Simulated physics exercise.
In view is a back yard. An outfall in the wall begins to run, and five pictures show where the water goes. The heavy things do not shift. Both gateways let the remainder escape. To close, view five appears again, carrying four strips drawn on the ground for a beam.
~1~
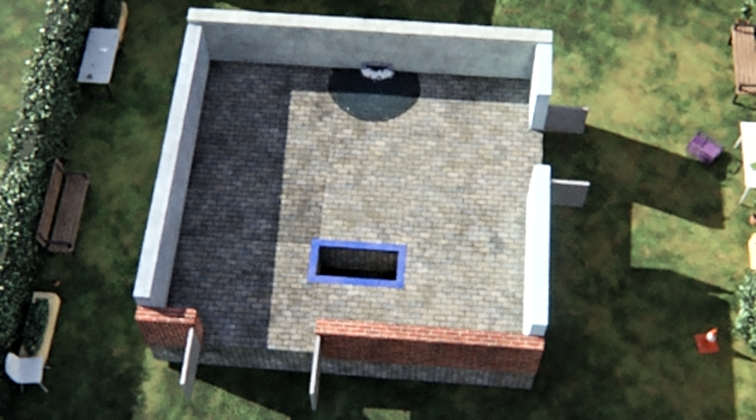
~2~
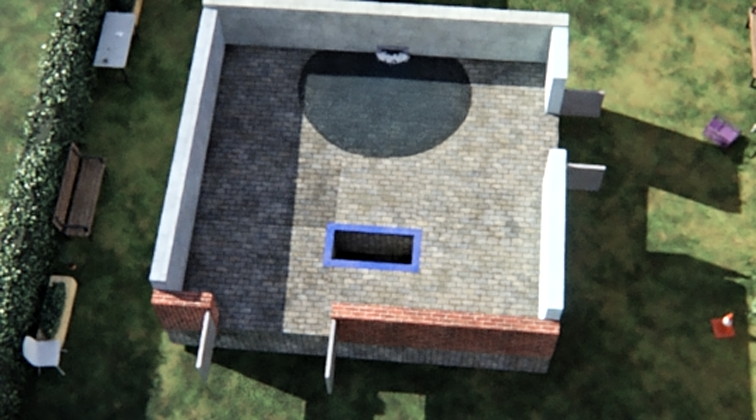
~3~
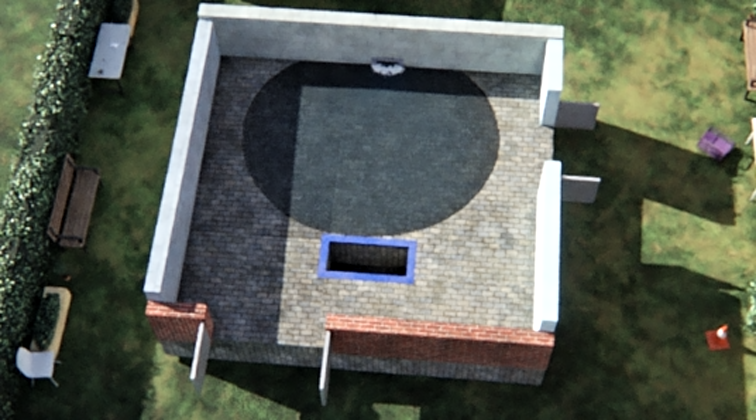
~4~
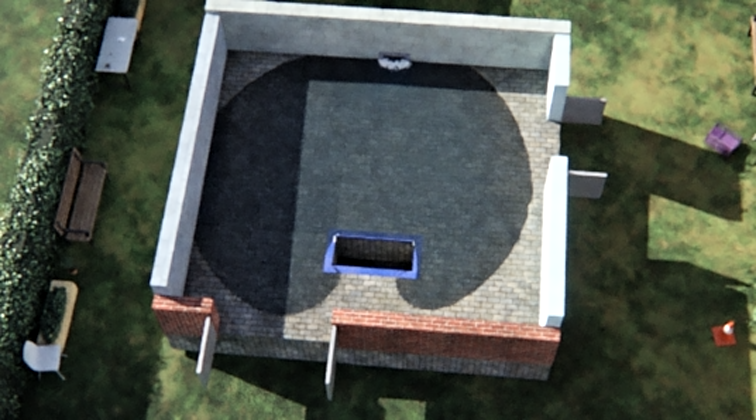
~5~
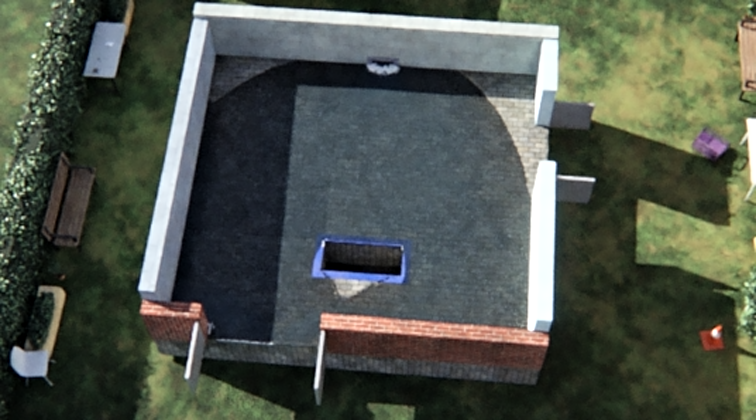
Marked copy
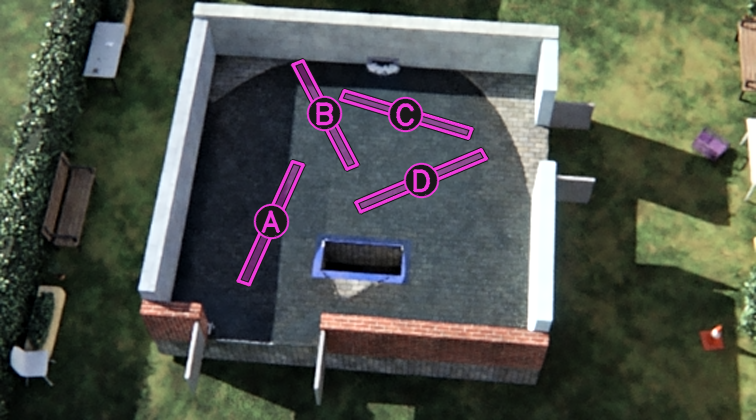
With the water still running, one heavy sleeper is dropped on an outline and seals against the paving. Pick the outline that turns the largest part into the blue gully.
B is best.
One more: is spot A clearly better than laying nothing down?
No, it changes little.
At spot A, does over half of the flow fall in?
No, it does not.
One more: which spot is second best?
Spot A.
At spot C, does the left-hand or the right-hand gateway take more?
The left one.
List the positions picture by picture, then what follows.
Outfall at (377, 67); blue gully at (357, 263); open gate at (262, 335); open gate at (528, 164); 5 % of the ground under water, visible out to (363, 114); blue gully still dry, in the first picture.
In the second picture, 17 % of the ground under water, visible out to (363, 151); blue gully still dry.
In the third picture, 40 % of the ground under water, visible out to (292, 214); blue gully still dry.
In the fourth picture, 68 % of the ground under water, visible out to (222, 264); blue gully taking water.
In the fifth picture, 84 % of the ground under water, visible out to (179, 280); blue gully taking water.
In magenta, A from (243, 282) to (297, 163); B from (297, 62) to (352, 166); C from (342, 95) to (470, 133); D from (358, 207) to (483, 154).
With A, about 34 % of the stream goes into the blue gully, about 66 % out by the gates.
With B, about 45 % of the stream goes into the blue gully, about 55 % out by the gates.
With C, about 3 % of the stream goes into the blue gully, about 97 % out by the gates.
With D, about 8 % of the stream goes into the blue gully, about 92 % out by the gates.
